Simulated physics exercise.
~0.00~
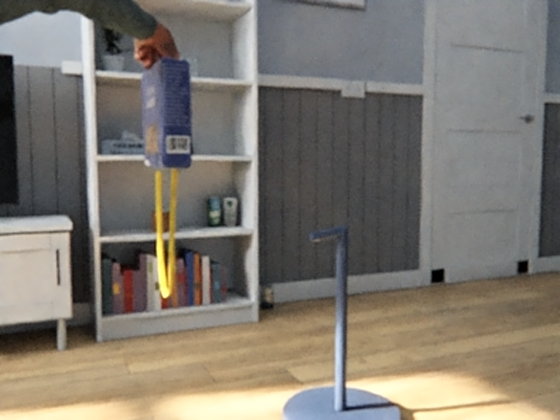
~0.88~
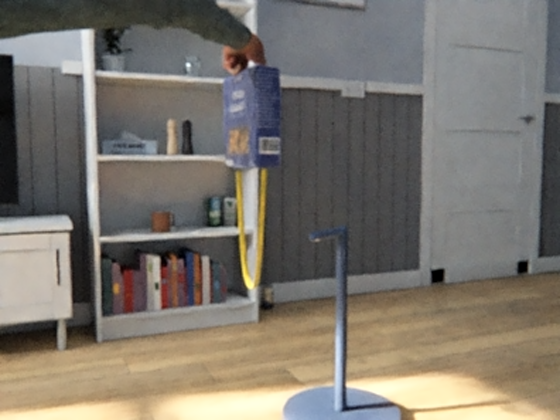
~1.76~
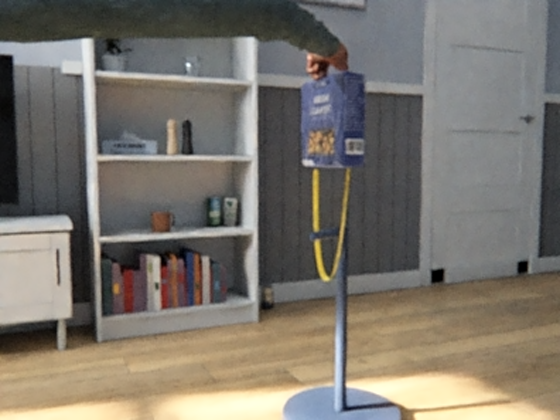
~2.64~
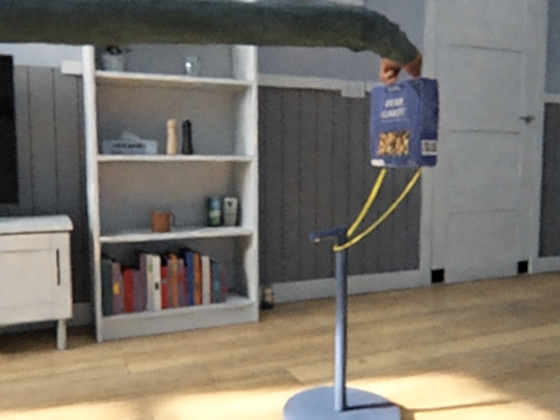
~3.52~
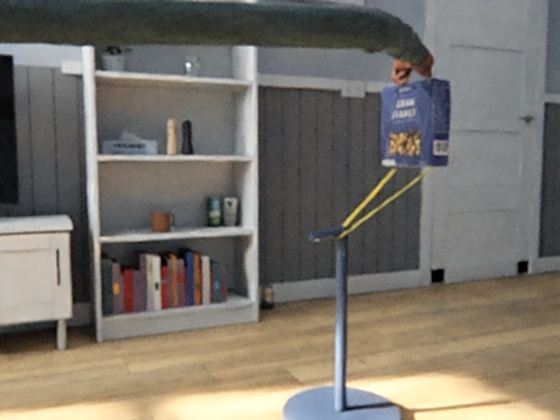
At the start, a hand holds a blue box-like bag upright in front of a white bookshelf, with a long yellow loop hanging freely beneath it. A blue post with a small sideways hook at its top stands on the wooden floor to the right. The arm carries the bag steadily rightward until it is above the post, the loop dangling around the hook's height. As the bag moves past, the loop catches on the hook and slants back toward it. The bag edges slightly farther right, and it ends beyond the post, still held, with the loop stretched tight.
